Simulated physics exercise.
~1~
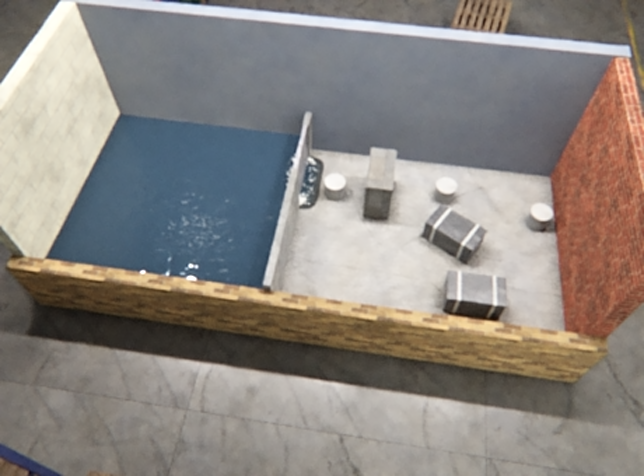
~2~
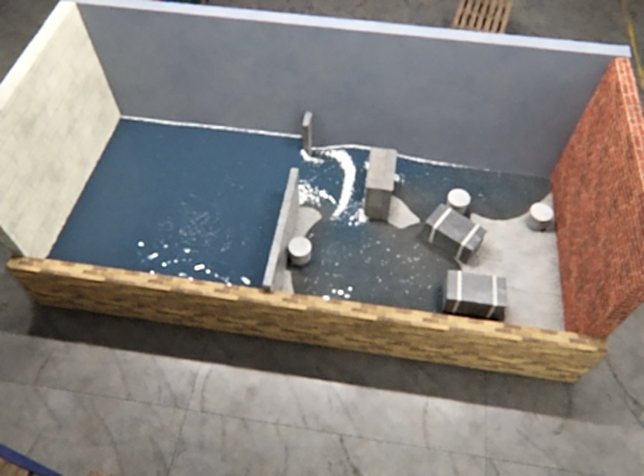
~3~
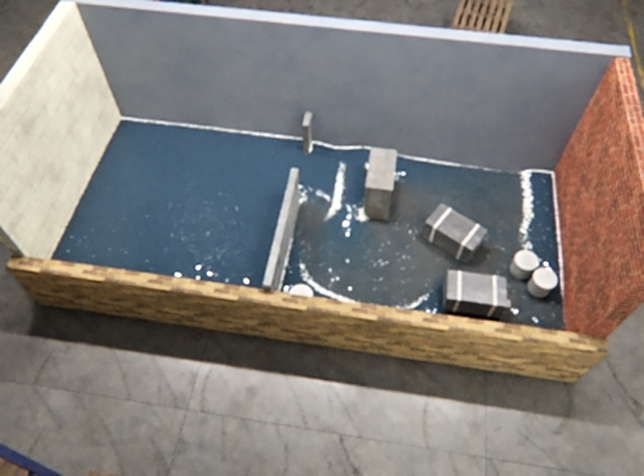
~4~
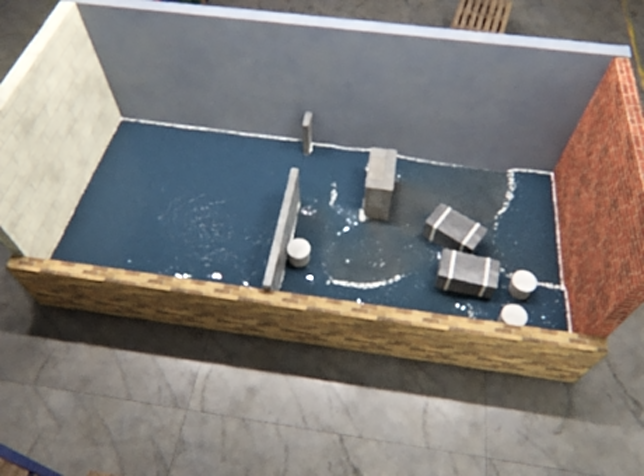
Dark water fills the left part of a walled, box-like enclosure seen from above, while three white pails and two grey, pale-strapped trunks stand on the dry floor at right, near a grey block and a red brick wall. The water bursts through a gap in the low grey partition, foaming around the block and carrying one pail down and left. It then spreads to the brick wall, sweeping the other pails toward the lower right corner. Finally the lower trunk shifts slightly upward, while the upper one stays put and the pails sit in rippling water.
